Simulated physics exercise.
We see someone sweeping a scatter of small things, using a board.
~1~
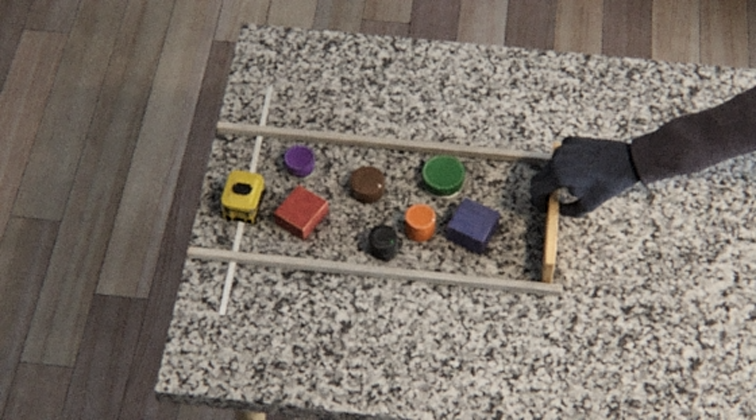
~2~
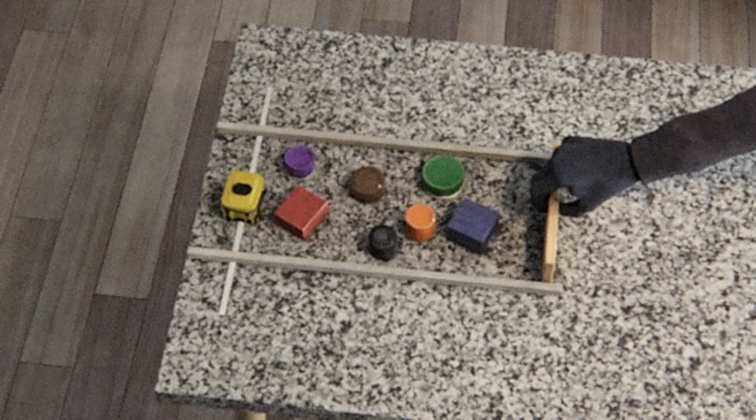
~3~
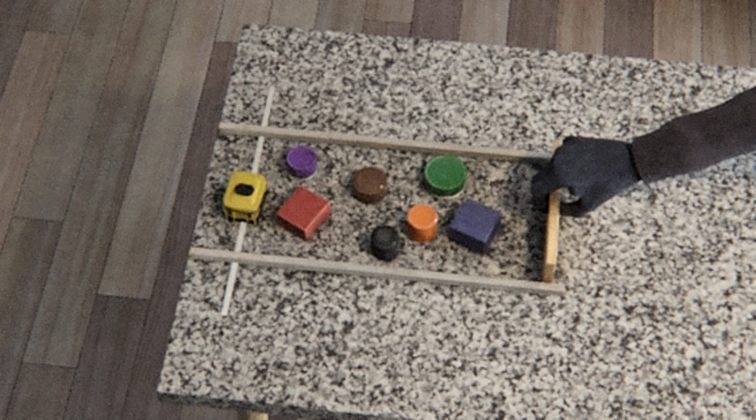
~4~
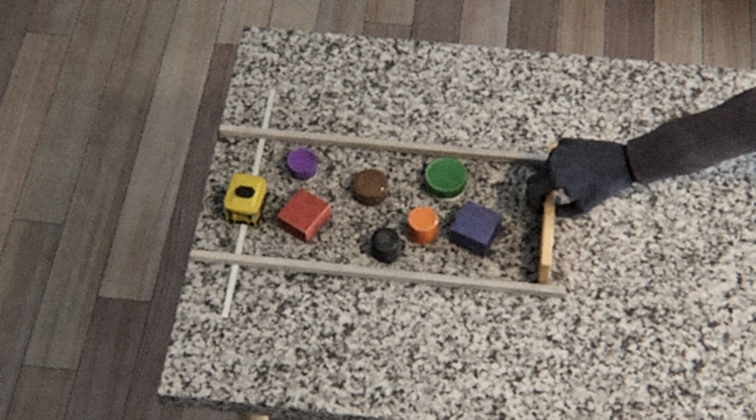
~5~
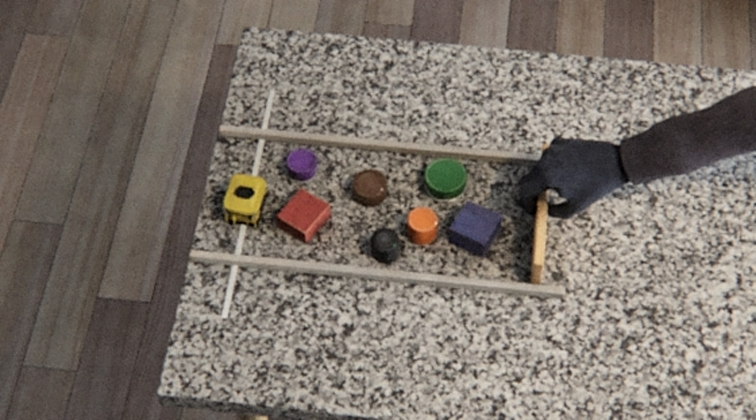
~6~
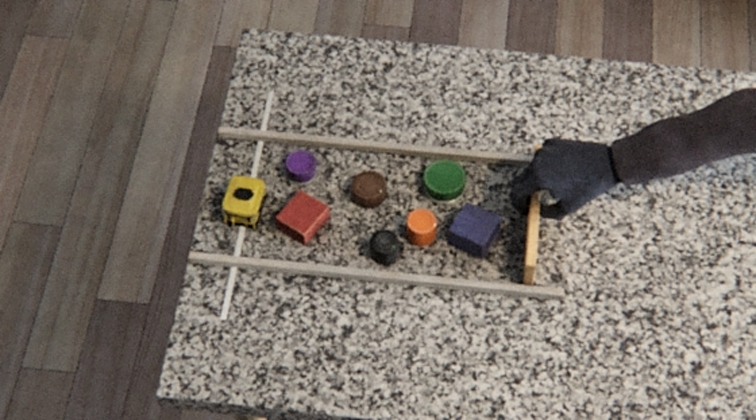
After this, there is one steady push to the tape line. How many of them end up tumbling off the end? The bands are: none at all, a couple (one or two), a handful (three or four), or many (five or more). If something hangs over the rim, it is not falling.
The pieces that drop number three to four.
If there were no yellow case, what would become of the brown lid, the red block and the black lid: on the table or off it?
Result: Brown lid stays, red block comes off, black lid stays.
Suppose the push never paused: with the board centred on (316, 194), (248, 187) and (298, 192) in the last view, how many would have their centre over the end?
Taking the three positions in turn, the counts come to 1, 4 and 1.
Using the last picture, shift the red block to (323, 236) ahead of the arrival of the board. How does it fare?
Note: From that start it slides off.
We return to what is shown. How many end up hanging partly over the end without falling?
The total would be 1.
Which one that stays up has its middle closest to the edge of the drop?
Result - foremost is the purple pot.
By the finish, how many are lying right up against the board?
All in all, 4.
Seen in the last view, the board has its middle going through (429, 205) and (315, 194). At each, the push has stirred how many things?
Tally at point one: 4; at point two: 8.
Early on, none off yet; yellow case at rest near (245, 202); purple pot at rest near (301, 168); red block at rest near (303, 217).
A while later, none off yet; yellow case travelled about its own width near (213, 197); purple pot travelled a little near (286, 168); red block travelled about its own width near (247, 208).
Finally, the number that fall off is three or four; lost, orange lid, red block and yellow case.
